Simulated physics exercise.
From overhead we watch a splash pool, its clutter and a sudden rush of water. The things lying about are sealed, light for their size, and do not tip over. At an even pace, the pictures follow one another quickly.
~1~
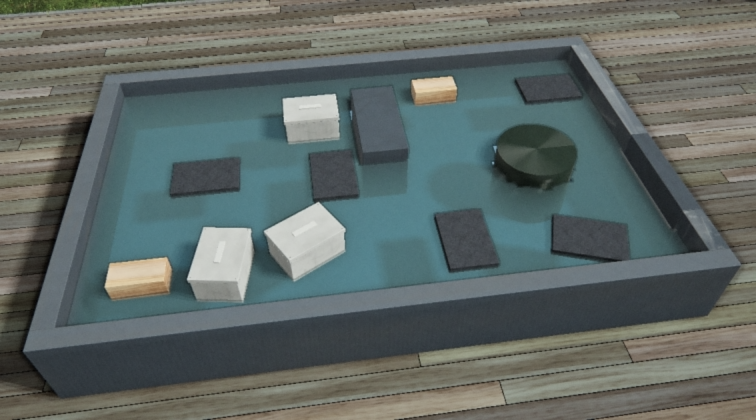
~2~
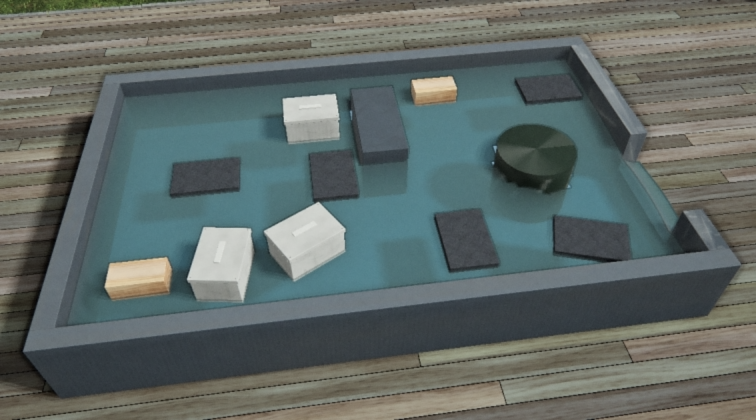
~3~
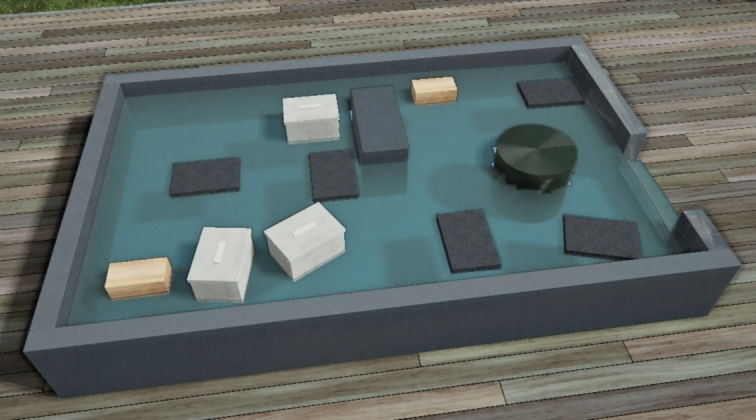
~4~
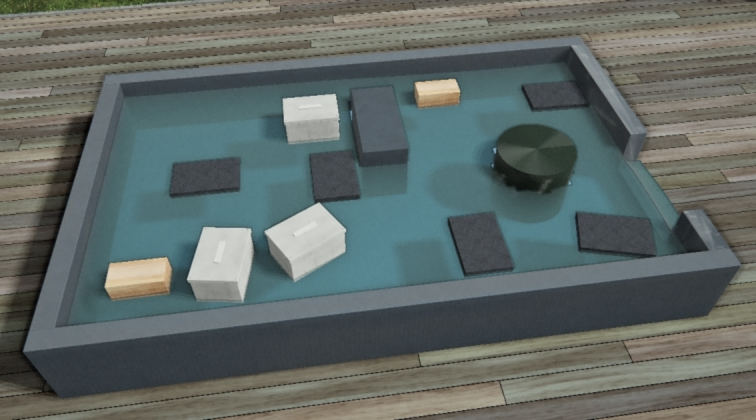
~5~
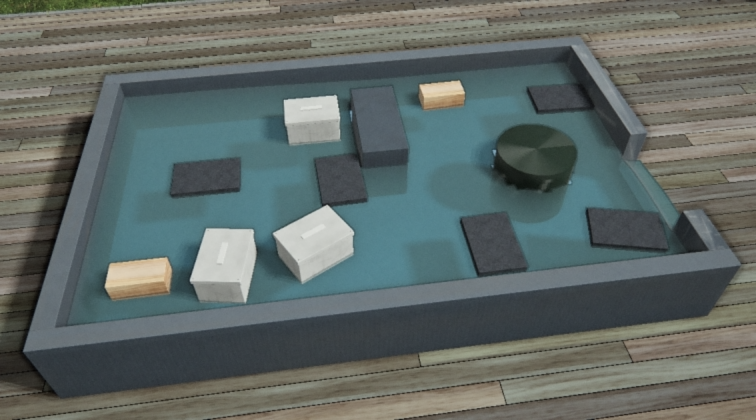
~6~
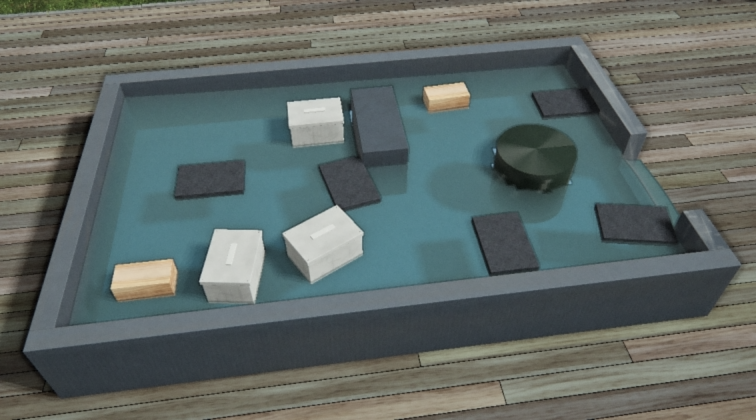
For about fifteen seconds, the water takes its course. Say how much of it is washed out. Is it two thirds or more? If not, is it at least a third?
My prediction is the low band.
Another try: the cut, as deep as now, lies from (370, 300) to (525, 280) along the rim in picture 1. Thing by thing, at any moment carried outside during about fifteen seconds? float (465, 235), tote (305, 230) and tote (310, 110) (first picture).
Item one gets away, item two gets away, item three doesn't escape.
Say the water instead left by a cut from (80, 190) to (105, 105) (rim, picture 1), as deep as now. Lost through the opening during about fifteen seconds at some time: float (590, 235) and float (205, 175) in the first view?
As listed: Remained, escaped.
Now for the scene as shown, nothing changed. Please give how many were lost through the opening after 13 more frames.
1.
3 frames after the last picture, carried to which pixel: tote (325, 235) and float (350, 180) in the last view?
The tops should be near (350, 234) and near (374, 186).
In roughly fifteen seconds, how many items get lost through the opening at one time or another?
2.
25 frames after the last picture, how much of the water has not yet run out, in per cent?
72 %.
A moment on, 1 of 10 are out; 9 afloat.
Next, 1 of 10 are out; 9 afloat.
Later, 2 of 10 are out; 8 afloat.
In the end, 2 of 10 are out; 8 afloat.
